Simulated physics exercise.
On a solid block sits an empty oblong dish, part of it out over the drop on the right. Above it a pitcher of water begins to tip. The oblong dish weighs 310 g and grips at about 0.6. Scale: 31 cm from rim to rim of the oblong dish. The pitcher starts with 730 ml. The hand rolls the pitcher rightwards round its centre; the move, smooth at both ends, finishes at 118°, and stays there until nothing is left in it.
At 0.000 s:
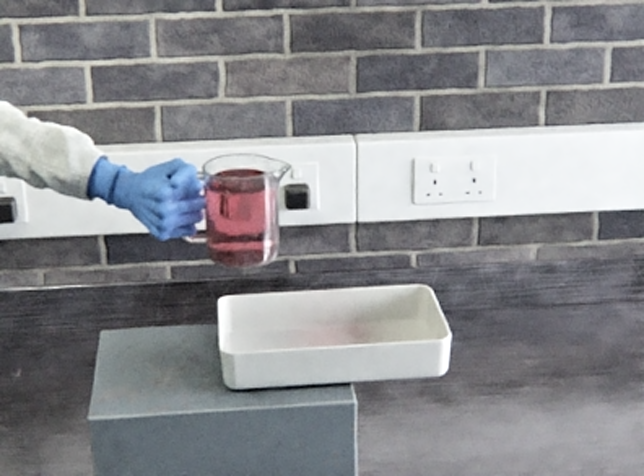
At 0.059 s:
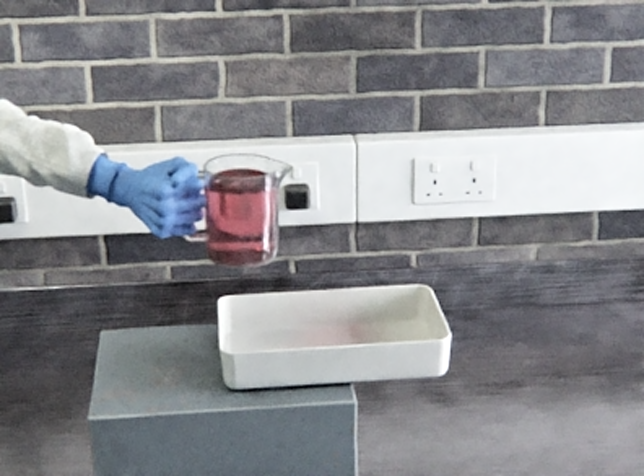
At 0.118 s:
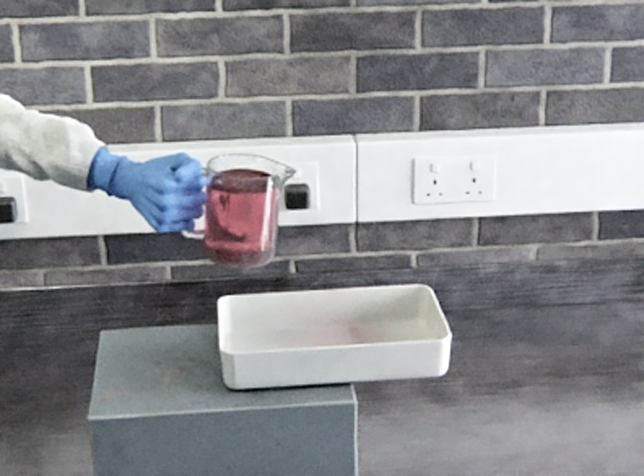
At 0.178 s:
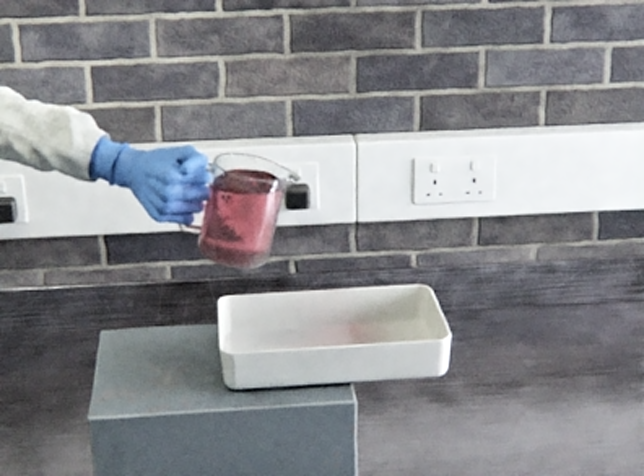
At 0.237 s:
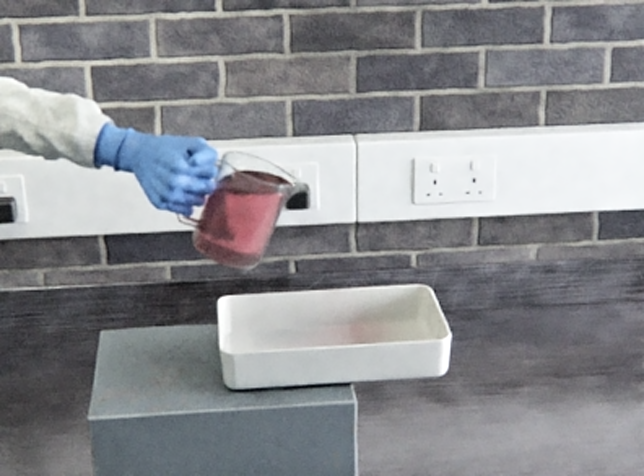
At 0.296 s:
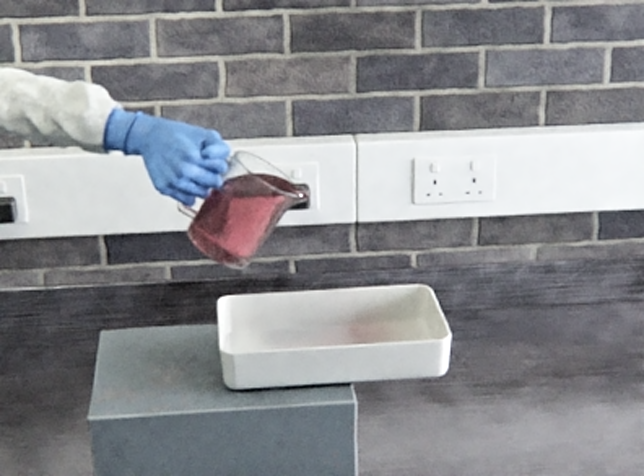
Above an empty white dish on a grey block, a gloved hand tilts a pitcher of red liquid rightwards.
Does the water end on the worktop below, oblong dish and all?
This oblong dish tips over.
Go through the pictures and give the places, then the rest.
In the first frame, it leans 0°; its right rim is at (292, 165); the water meets the walls at (205, 180) and (277, 177); the oblong dish's rim runs from (219, 325) to (440, 312); the block's edge is at (355, 402).
In the second frame, it leans 2°; its right rim is at (293, 167); the water meets the walls at (207, 180) and (278, 178).
In the third frame, it leans 6°; its right rim is at (296, 170); the water meets the walls at (208, 179) and (281, 179).
In the fourth frame, it leans 13°; its right rim is at (301, 177); the water meets the walls at (212, 180) and (286, 180).
In the fifth frame, it leans 23°; its right rim is at (306, 187); the water meets the walls at (211, 192) and (295, 182).
In the sixth frame, it leans 34°; its right rim is at (309, 199); the water meets the walls at (204, 201) and (303, 189); 1 per cent is over the edge.
After 0.60 s the tilt is 99° and 57 per cent is still to pour; the oblong dish lies level with 16 per cent in it.
After 0.83 s the tilt is 118° and 9 per cent is still to pour; the oblong dish leans 18° with 60 per cent in it.
After 1.06 s the tilt is 118° and 0 per cent is still to pour; the oblong dish leans 51° with 51 per cent in it.
After 1.32 s the tilt is 118° and 0 per cent is still to pour; the oblong dish leans 83° with 1 per cent in it.
In the end the oblong dish leans 66° with 0 per cent in it.
